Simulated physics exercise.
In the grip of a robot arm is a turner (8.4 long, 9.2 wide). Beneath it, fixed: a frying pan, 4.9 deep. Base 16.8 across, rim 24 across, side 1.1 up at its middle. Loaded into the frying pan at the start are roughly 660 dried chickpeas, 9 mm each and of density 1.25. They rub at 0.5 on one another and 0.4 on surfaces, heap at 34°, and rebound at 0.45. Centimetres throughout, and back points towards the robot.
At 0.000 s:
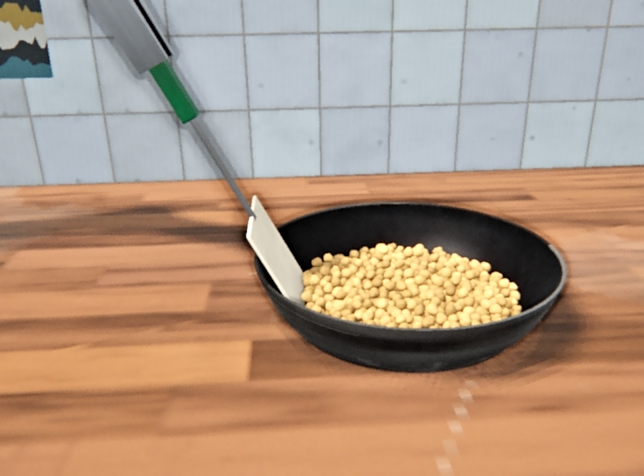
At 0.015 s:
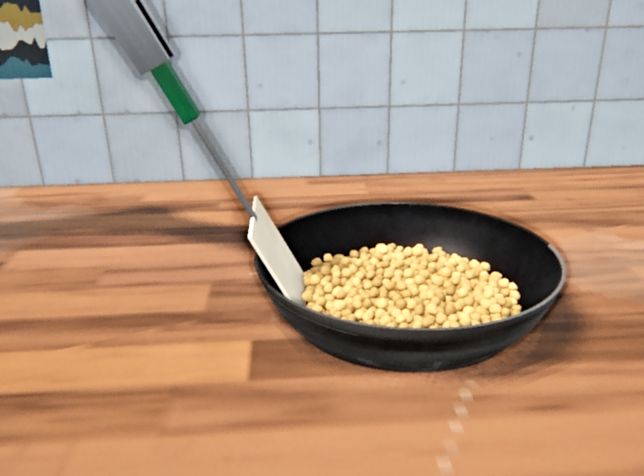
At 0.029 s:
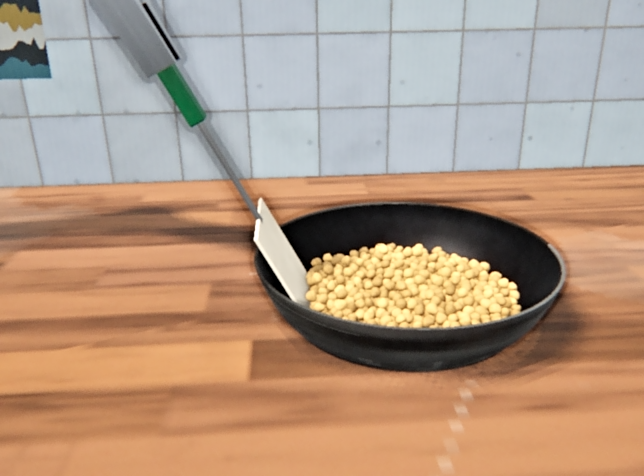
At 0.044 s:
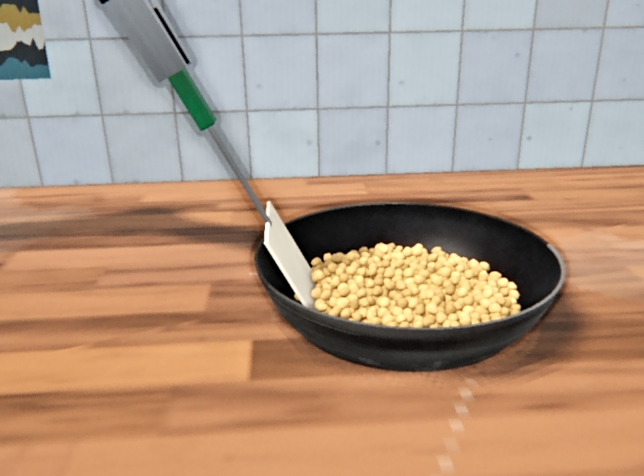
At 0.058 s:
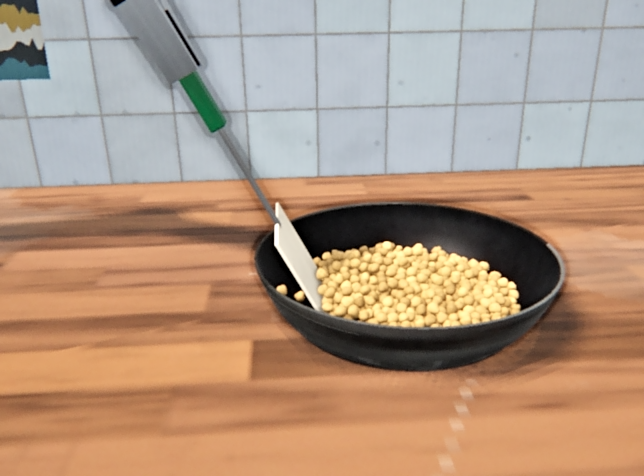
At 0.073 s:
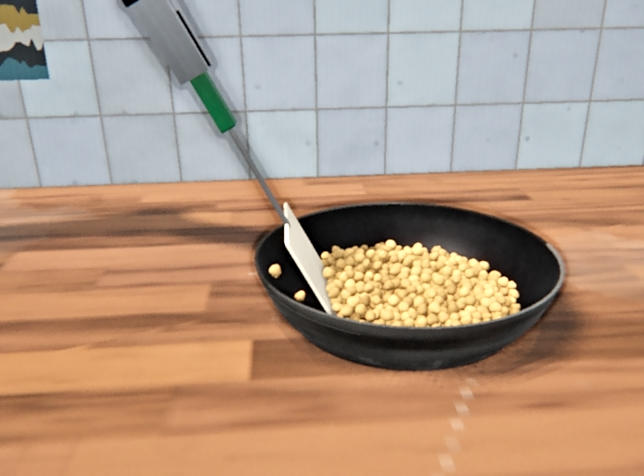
A white-bladed turner on a gray and green handle slid slowly rightward inside a black frying pan, nudging the heap of chickpeas slightly, and a couple of chickpeas ended up behind the blade.
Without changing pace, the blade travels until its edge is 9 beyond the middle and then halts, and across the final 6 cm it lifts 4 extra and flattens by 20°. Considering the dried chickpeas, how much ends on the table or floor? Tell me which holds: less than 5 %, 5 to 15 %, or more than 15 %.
5 to 15 % holds.
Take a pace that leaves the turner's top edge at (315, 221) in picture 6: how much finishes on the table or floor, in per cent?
That share would be some 20 percent.
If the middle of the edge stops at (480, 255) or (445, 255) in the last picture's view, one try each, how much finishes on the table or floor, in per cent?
First try roughly 0 percent, second roughly 0 percent.
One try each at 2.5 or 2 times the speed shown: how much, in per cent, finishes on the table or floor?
Estimates in order: 30 per cent, 25 per cent.
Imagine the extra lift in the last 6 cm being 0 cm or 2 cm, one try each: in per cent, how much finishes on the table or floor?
15 and 10 %.
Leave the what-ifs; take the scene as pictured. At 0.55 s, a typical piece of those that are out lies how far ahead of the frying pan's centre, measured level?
It sits close to 18 cm ahead of the middle.
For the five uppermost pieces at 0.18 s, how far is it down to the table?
5 cm.
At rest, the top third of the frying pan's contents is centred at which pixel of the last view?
I'd put it close to (499, 273).
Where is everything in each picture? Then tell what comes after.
Turner top edge at (252, 215), sloping 63°; upper third of the load around (400, 287), from x 300 to 515, top at y 250; 665 in the frying pan, in the first frame.
Turner top edge at (253, 215), sloping 63°; upper third of the load around (399, 286), from x 300 to 515, top at y 250, in the second frame.
Turner top edge at (258, 217), sloping 63°; upper third of the load around (398, 285), from x 300 to 515, top at y 250, in the third frame.
Turner top edge at (267, 220), sloping 63°; upper third of the load around (392, 284), from x 300 to 515, top at y 250, in the fourth frame.
Turner top edge at (277, 222), sloping 63°; upper third of the load around (389, 283), from x 280 to 515, top at y 245, in the fifth frame.
Turner top edge at (286, 222), sloping 63°; upper third of the load around (392, 282), from x 275 to 515, top at y 245; 665 in the frying pan, in the sixth frame.
After 0.18 s, sloping 63°, highest piece 11 above the table; 664 in the frying pan, 1 on the blade or in flight.
After 0.29 s, sloping 56°, highest piece 6 above the table; 664 in the frying pan, 1 on the blade or in flight.
After 0.55 s, sloping 43°, highest piece 7 above the table; 605 in the frying pan, 52 on the table or floor, 8 on the blade or in flight.
After 1.60 s, sloping 43°, highest piece 5 above the table; 605 in the frying pan, 60 on the table or floor.
At rest, 605 in the frying pan, 60 on the table or floor. That is 9 % on the table or floor.
